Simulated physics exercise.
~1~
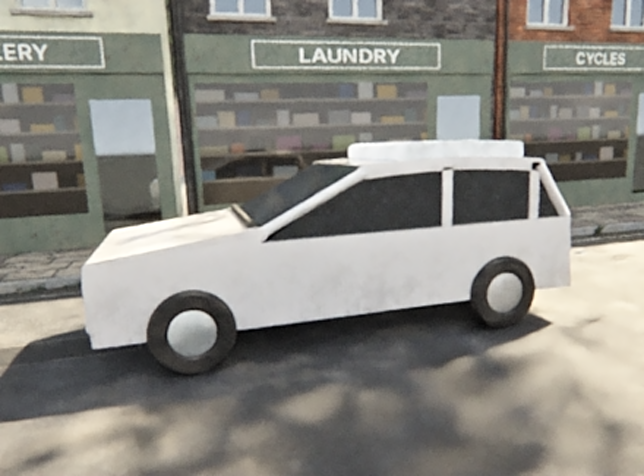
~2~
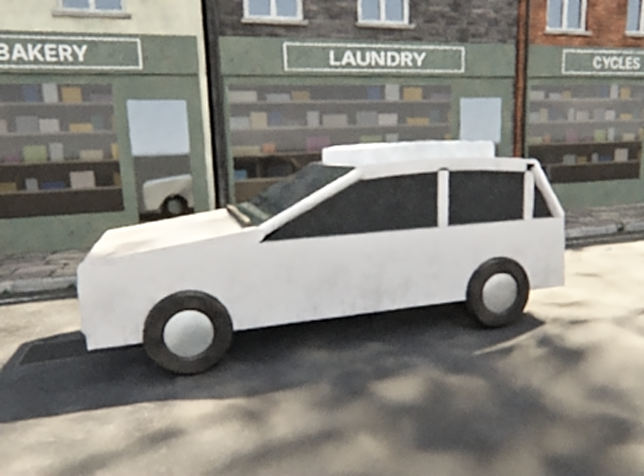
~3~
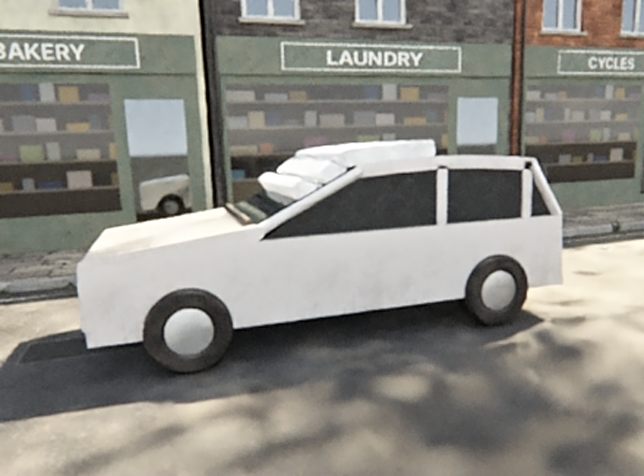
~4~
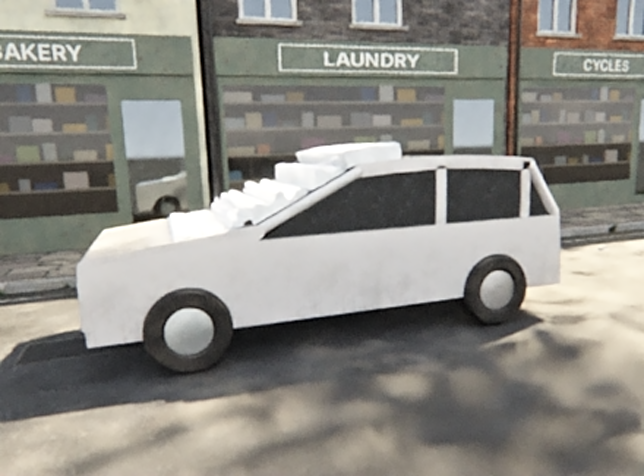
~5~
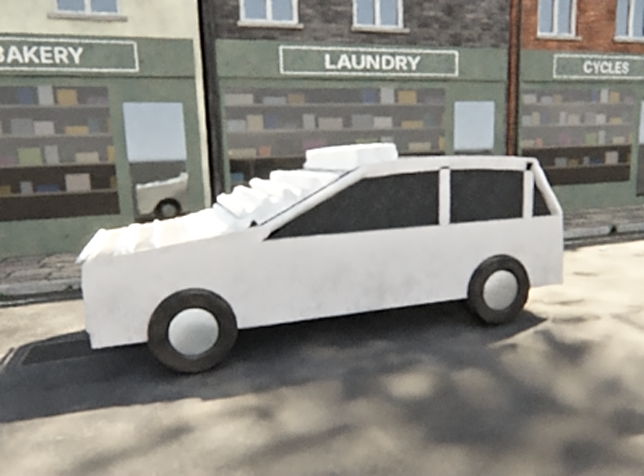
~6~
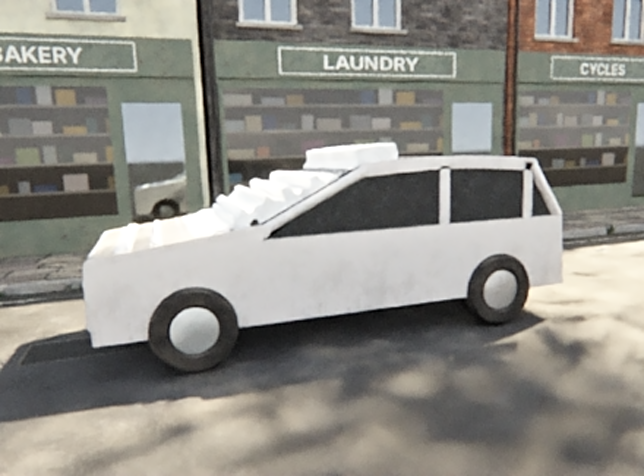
A white car slows to a stop as roof snow slides down its windscreen onto the bonnet.
